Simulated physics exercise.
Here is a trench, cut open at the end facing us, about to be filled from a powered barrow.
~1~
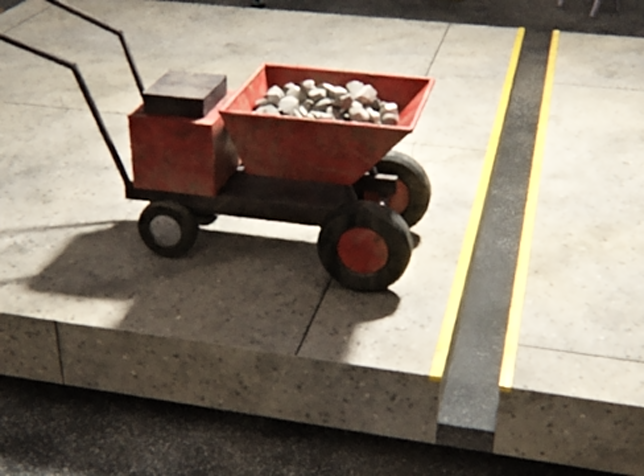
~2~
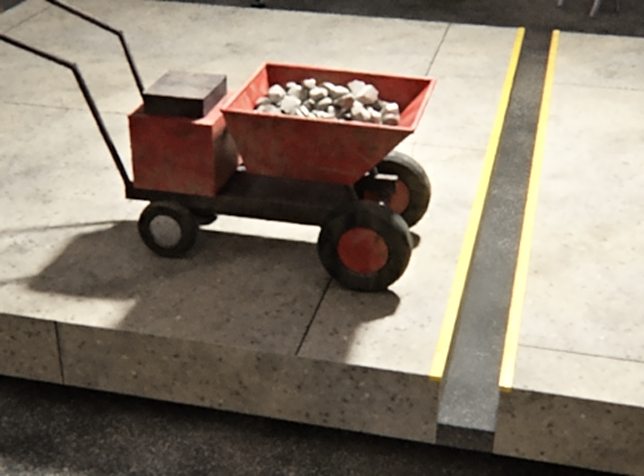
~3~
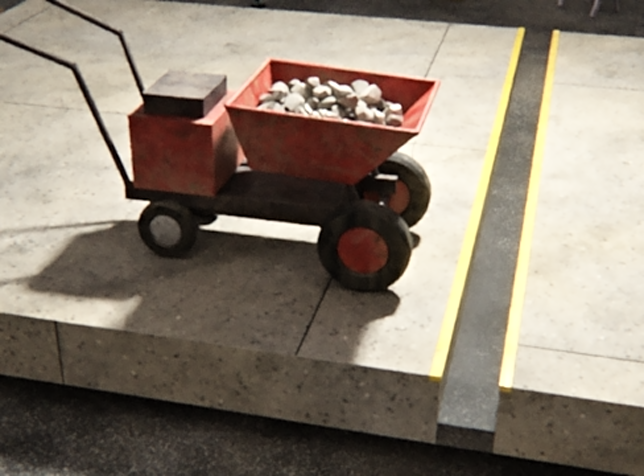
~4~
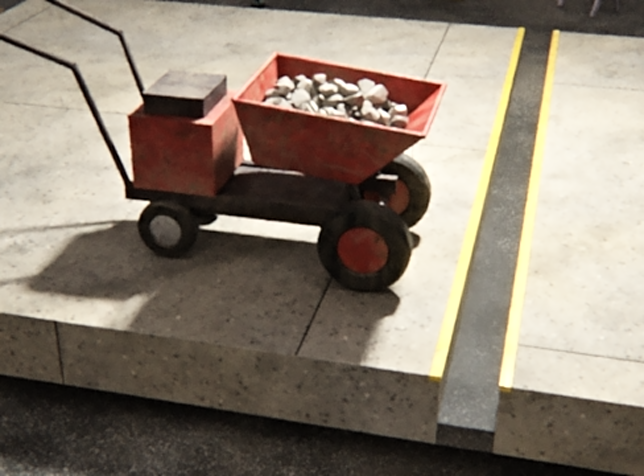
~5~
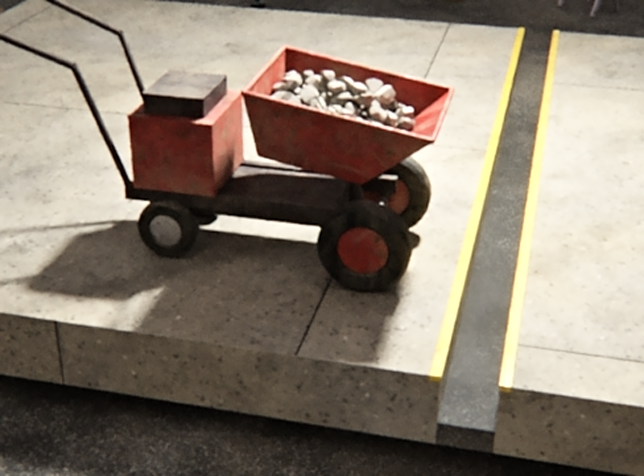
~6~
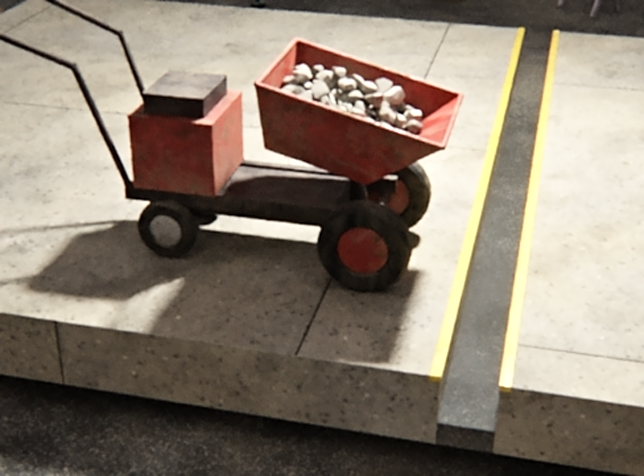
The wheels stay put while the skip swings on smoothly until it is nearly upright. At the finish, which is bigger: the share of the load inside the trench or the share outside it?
The share outside is bigger.
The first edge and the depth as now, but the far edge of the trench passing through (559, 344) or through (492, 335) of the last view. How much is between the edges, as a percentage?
The first case gives close to 90 per cent and the second close to 0 per cent.
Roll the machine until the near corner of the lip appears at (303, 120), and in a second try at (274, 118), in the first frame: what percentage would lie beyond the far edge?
First try: Some 0 %; second try: 0 %.
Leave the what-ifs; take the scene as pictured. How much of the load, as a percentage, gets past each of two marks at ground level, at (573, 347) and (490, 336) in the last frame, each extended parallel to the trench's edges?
Some 30 and some 80 per cent, respectively.
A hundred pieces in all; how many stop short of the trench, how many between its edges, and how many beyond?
In percent, short 0, between 20 and beyond 70.
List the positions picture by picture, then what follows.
Lip of the skip (410, 131), level; top of the load (324, 107), broken stones; first edge of the trench (447, 329); far edge (512, 338), the trench under half as wide as the skip, and about as deep as wide, in the first picture.
Lip of the skip (412, 132), level; top of the load (325, 106), in the second picture.
Lip of the skip (417, 134), tipped barely; top of the load (329, 105), in the third picture.
Lip of the skip (423, 137), tipped a little; top of the load (301, 96), in the fourth picture.
Lip of the skip (432, 142), tipped a little; top of the load (309, 92), in the fifth picture.
Lip of the skip (443, 148), tipped a little; top of the load (311, 100); first edge of the trench (447, 329); far edge (512, 338), in the sixth picture.
Just after the last frame, skip tipped steeply; every one in the skip.
A moment on, skip tipped right over; the larger part in the skip; just a few in or heaped over the trench; roughly a quarter beyond it; just a few falling.
Further on, skip tipped right over; roughly a quarter in the skip; about a tenth in or heaped over the trench; roughly two thirds beyond it.
When it is over, skip tipped right over; about a tenth in the skip; roughly a quarter in or heaped over the trench; roughly two thirds beyond it.
